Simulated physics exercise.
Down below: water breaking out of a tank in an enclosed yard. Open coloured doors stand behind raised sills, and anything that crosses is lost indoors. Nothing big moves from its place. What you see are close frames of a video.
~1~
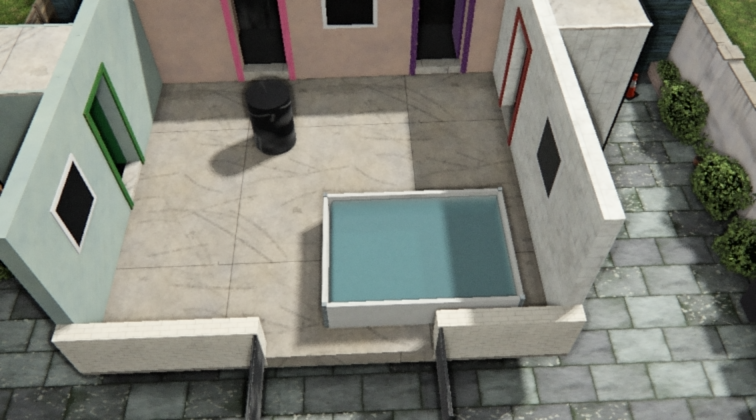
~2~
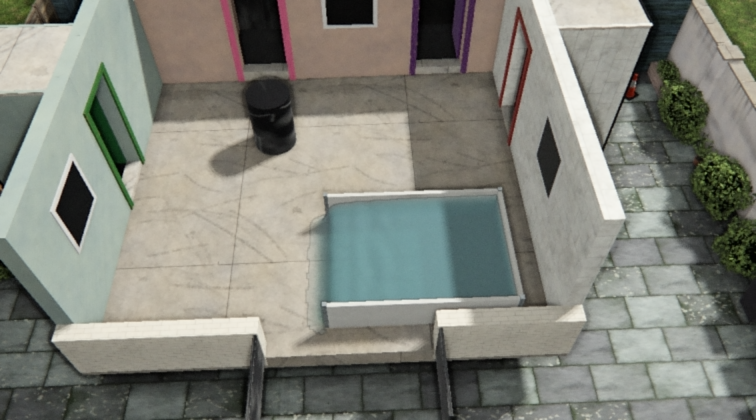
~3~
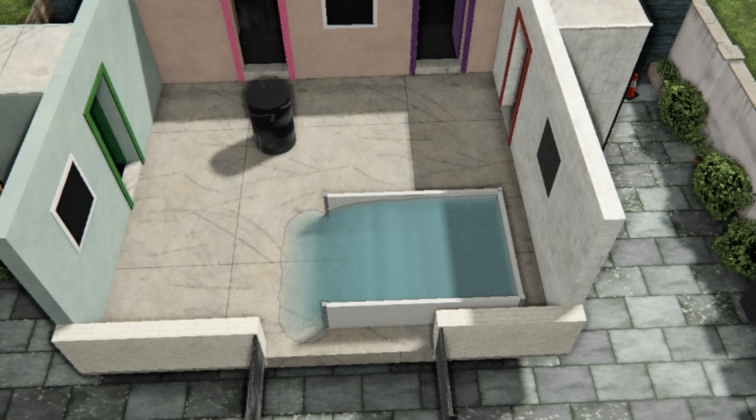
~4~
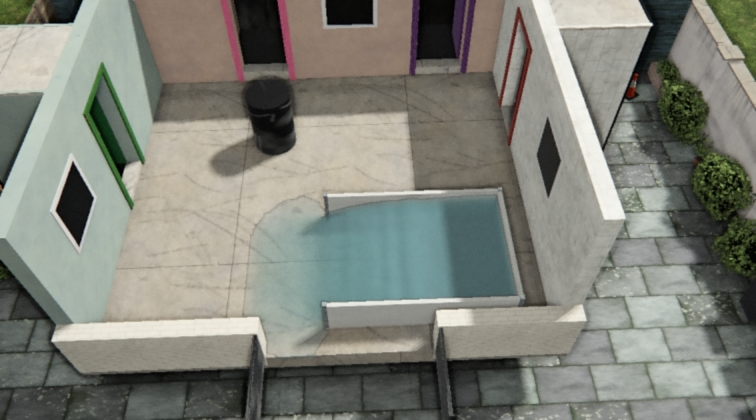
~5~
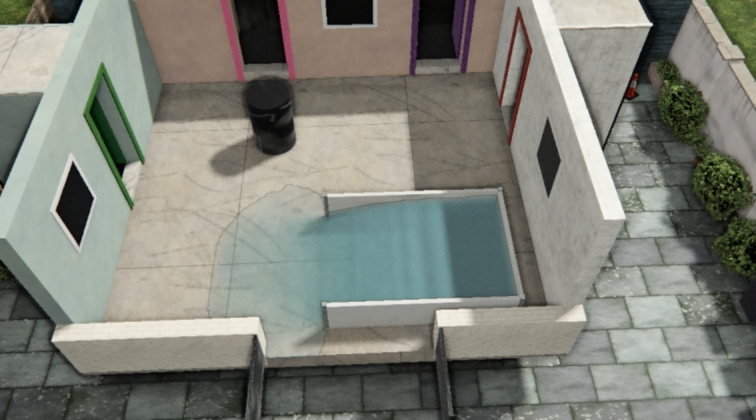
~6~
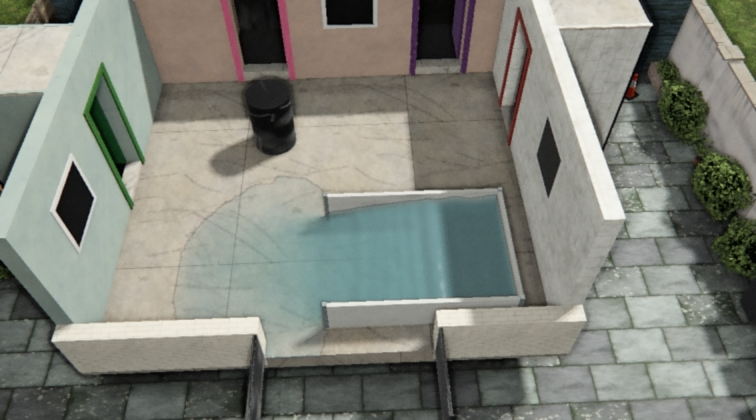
Water breaks out of the left side of a white-walled tank in an enclosed, pale-floored yard, seen from high above by a still camera. A black barrel stands toward the back, with a green doorway on the left, pink and purple ones behind, and a red one on the right. The bluish water spreads leftward across the floor in a widening, thinning rounded sheet, while the level in the tank lowers.
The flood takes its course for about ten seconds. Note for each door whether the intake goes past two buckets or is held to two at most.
Red door: Past two; green door: Past two; purple door: Held to two at most; pink door: Held to two at most.
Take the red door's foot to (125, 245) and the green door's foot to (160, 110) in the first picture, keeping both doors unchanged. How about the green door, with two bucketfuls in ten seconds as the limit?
Note: Green one comes out above.
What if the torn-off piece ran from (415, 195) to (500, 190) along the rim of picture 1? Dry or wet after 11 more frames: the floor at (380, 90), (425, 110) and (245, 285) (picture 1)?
Taken in turn they're swamped, swamped and unwetted.
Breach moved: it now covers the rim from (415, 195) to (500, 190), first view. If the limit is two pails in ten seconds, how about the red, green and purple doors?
Door by door - red tops the limit, green doesn't reach it, purple tops the limit.
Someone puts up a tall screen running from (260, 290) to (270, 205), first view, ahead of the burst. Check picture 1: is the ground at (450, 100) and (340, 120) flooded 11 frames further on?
As listed: No water, covered.
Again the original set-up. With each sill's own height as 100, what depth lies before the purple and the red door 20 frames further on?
Near 0 per cent and 0 per cent, respectively.
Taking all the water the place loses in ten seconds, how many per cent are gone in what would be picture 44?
Near 55 in a hundred, I reckon.
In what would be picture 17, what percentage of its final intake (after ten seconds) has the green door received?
About 5 per cent.
A moment on, water covers 35 % of the floor; the red door not reached, the green door not reached, the purple door not reached, the pink door not reached.
Next, water covers 40 % of the floor; the red door not reached, the green door under two buckets in, the purple door not reached, the pink door not reached.
Then, water covers 45 % of the floor; the red door not reached, the green door over two buckets in, the purple door not reached, the pink door not reached.
Later, water covers 70 % of the floor; the red door not reached, the green door over two buckets in, the purple door wet at the sill, nothing in, the pink door wet at the sill, nothing in.
In the end, water covers 95 % of the floor; the red door over two buckets in, the green door over two buckets in, the purple door wet at the sill, nothing in, the pink door wet at the sill, nothing in.
